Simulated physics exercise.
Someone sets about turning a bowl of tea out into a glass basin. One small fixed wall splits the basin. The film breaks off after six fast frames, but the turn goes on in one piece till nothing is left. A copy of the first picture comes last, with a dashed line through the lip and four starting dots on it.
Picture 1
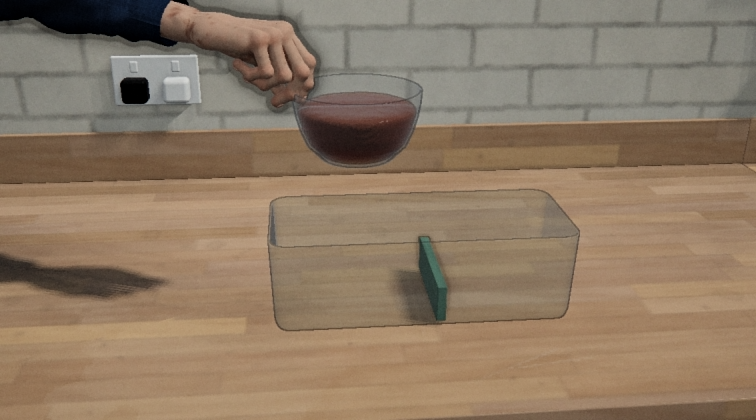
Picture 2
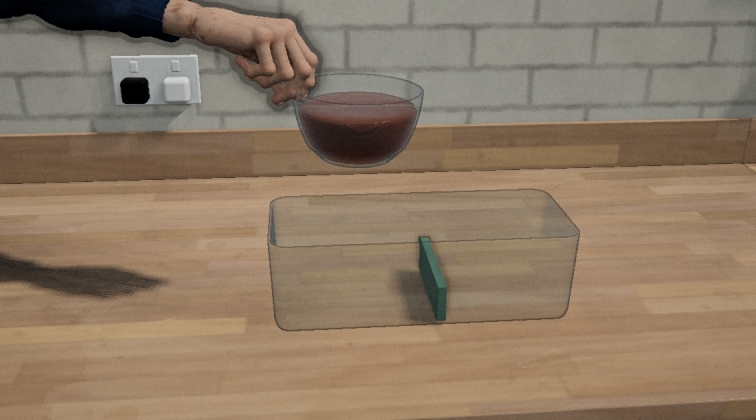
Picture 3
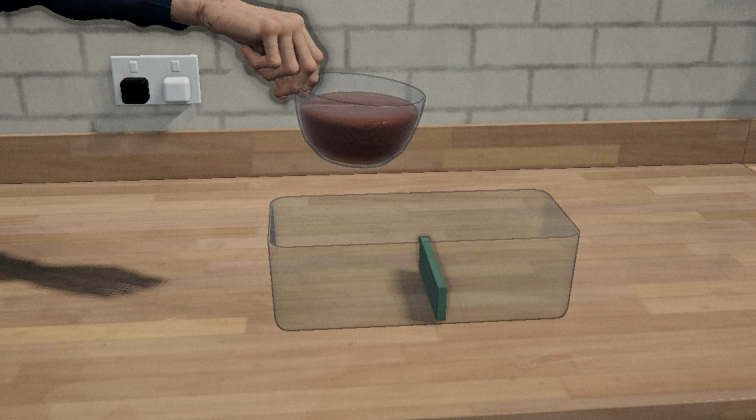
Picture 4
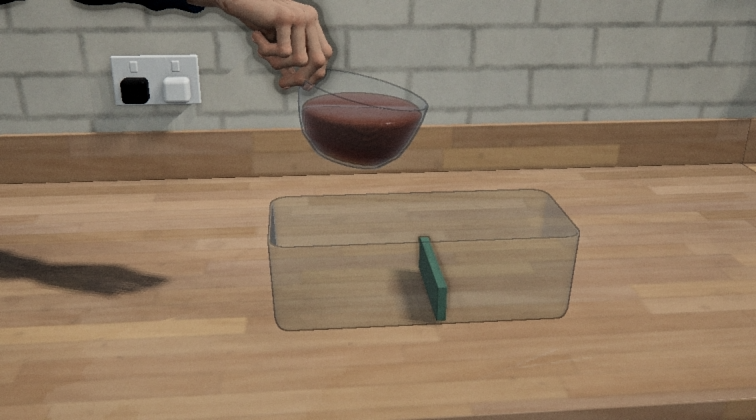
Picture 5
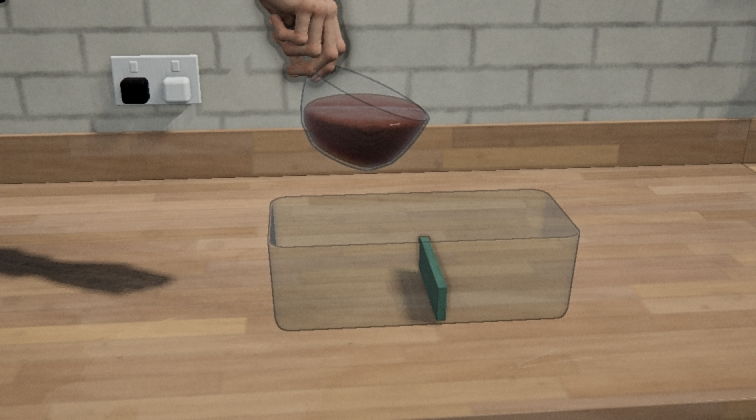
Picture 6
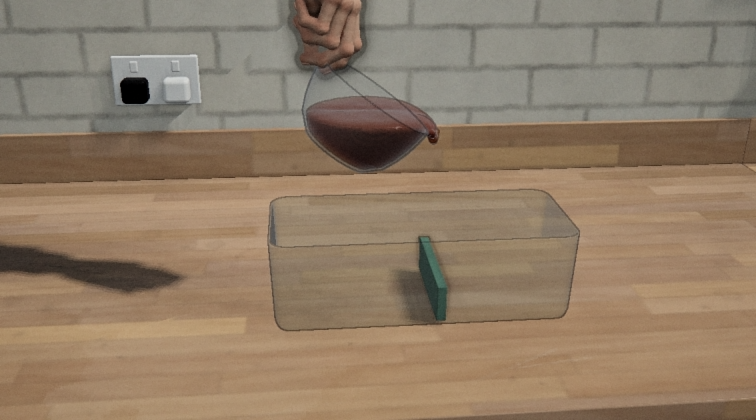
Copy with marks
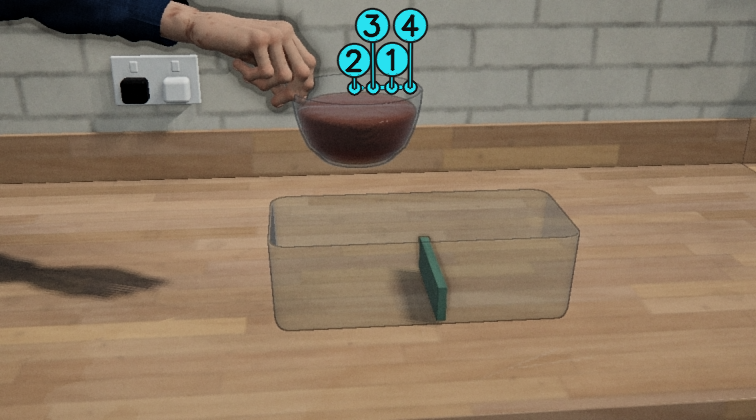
On a wooden worktop against a pale brick wall, a hand holds a clear bowl of reddish-brown tea above a glass basin with a small green wall inside. The hand rises and shifts right, gradually tilting the bowl rightward, until a little tea slips over its right lip.
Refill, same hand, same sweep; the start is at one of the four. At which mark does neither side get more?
Take 1.
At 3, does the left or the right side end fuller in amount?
The left one.
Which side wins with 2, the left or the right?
More ends on the left.
In cyan, 1 at (391, 87); 2 at (354, 88); 3 at (373, 87); 4 at (410, 87).
With 1, about 48 % ends left of the wall and 50 % right of it.
With 2, about 94 % ends left of the wall and 4 % right of it.
With 3, about 76 % ends left of the wall and 22 % right of it.
With 4, about 27 % ends left of the wall and 72 % right of it.
